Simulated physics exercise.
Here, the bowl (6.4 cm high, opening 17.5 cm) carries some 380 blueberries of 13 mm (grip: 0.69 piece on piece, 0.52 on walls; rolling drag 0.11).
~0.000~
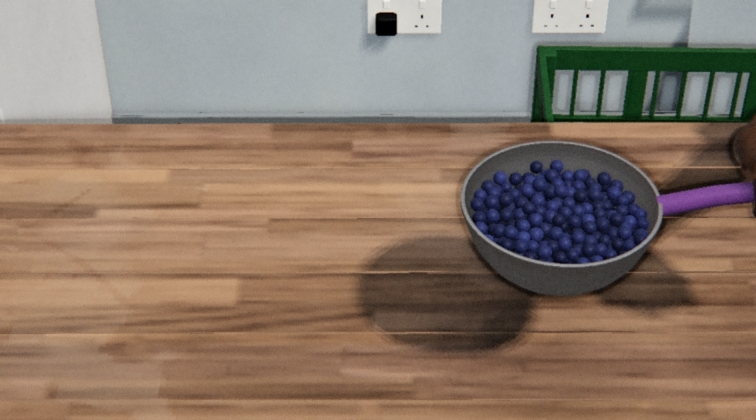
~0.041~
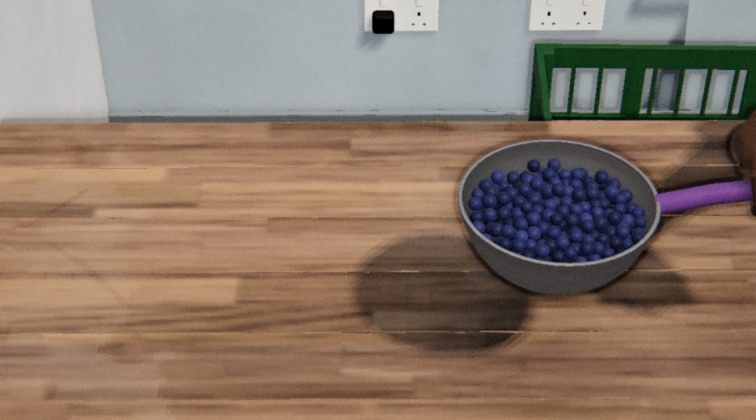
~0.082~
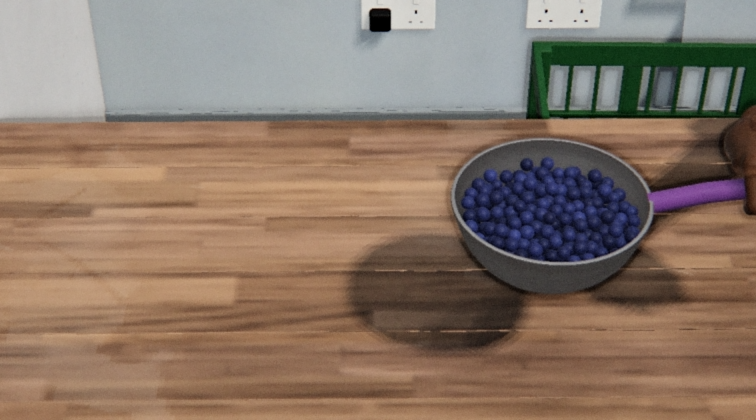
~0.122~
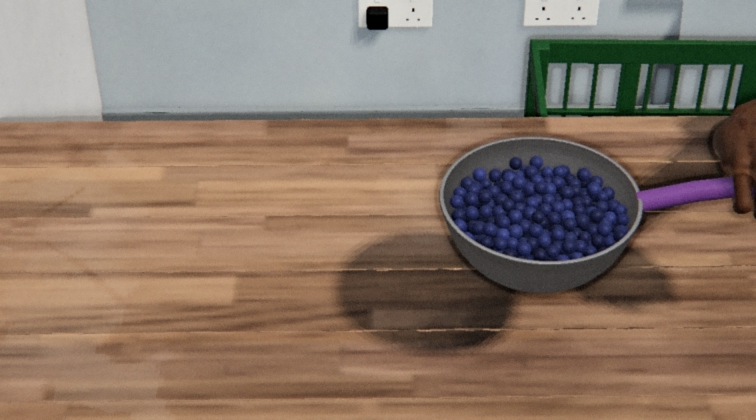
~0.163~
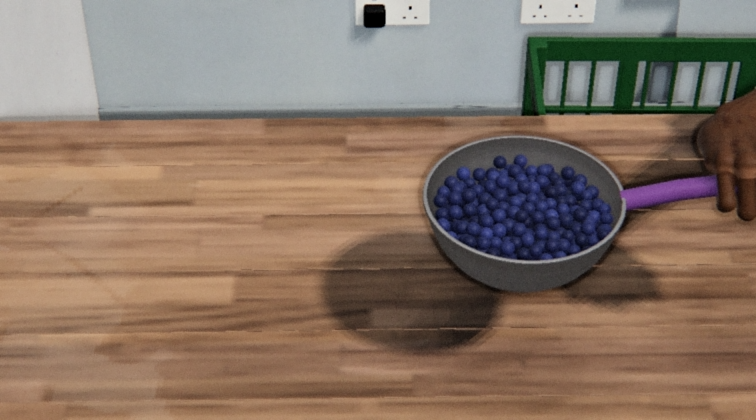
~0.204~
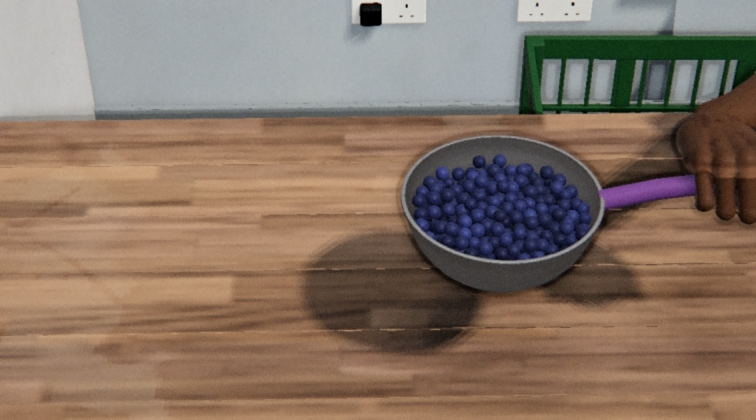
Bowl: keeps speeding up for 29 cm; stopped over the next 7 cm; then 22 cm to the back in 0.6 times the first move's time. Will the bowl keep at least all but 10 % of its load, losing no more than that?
Yes, the loss stays within 10 %.
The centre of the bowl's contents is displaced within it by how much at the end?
About 0.5 cm.
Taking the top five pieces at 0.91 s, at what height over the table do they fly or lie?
19 cm.
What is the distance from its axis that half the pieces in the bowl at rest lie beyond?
It comes out near 5.0 cm from the centre line.
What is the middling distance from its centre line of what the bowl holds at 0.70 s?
Around 5.0 centimetres.
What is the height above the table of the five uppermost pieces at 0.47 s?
Roughly 19 centimetres.
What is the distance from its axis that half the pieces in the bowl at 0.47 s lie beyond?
5.0 cm, roughly.
After 0.47 s, tilt 0 degrees; bowl 100 %; middle of all pieces near (252, 228).
After 0.70 s, tilt 0 degrees; bowl 100 %; middle of all pieces near (152, 207).
Then, at 0.91 s, tilt 0 degrees; bowl 100 %; middle of all pieces near (174, 94).
After 1.10 s, tilt 0 degrees; bowl 100 %; middle of all pieces near (175, 90).
By 1.5 s all is still; bowl 100 %.
